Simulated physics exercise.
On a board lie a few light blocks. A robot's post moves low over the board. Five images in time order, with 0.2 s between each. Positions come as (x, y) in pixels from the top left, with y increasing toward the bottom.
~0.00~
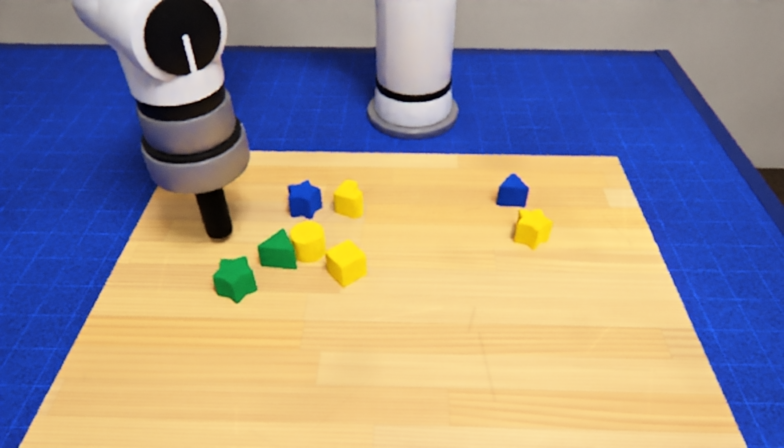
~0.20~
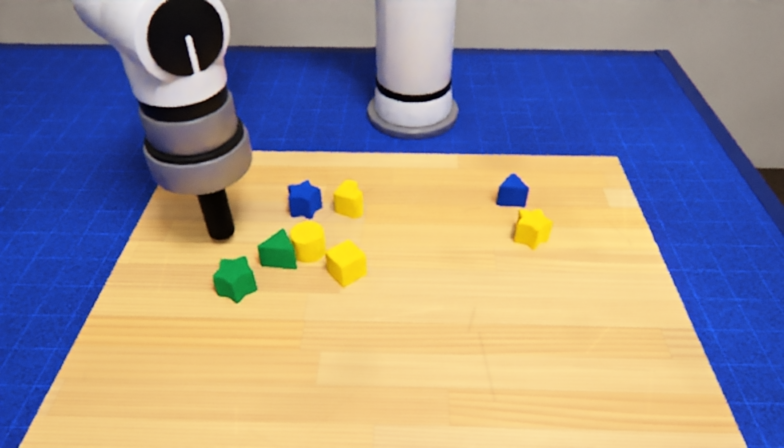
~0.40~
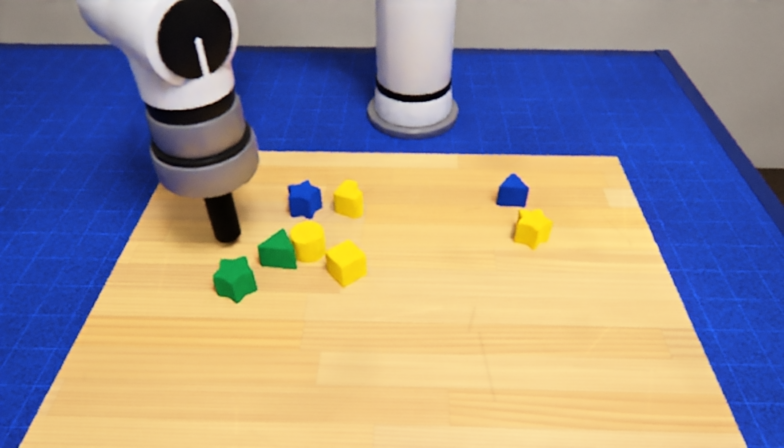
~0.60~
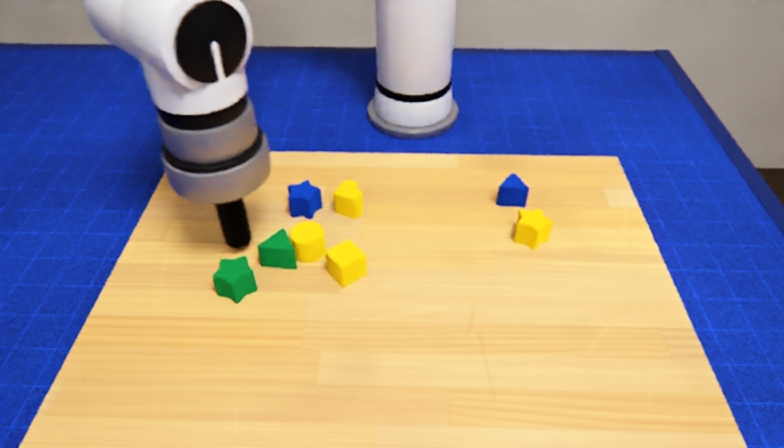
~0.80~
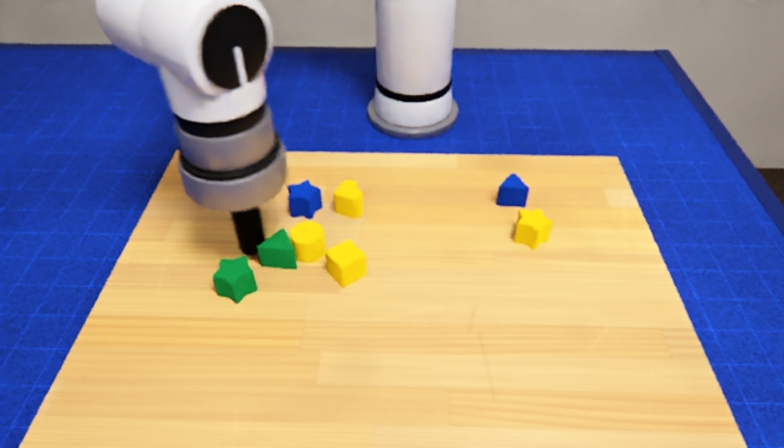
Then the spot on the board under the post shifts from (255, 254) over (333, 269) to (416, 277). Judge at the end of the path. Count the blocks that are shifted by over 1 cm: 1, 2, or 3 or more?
The answer is three or more blocks, counting only moves over 1 cm.
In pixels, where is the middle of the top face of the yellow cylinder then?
The centre of its top face lies at (335, 227).
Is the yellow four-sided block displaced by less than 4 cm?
No, it doesn't check out.
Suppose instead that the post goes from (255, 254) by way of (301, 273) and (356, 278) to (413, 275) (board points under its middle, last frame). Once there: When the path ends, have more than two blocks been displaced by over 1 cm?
I expect so.
On the path given first. One third of the way, post at (306, 258); green triangular block at (324, 255); yellow cylinder at (330, 228); yellow four-sided block at (352, 252), turned 15° clockwise.
Two thirds of the way, post at (360, 266); green triangular block at (375, 269); yellow cylinder at (335, 227); yellow four-sided block at (395, 250).
At the end, post at (417, 271); green star-shaped block unmoved; green triangular block at (394, 276), turned 55° clockwise; yellow cylinder at (335, 227); yellow four-sided block at (449, 248), turned 20° anticlockwise.
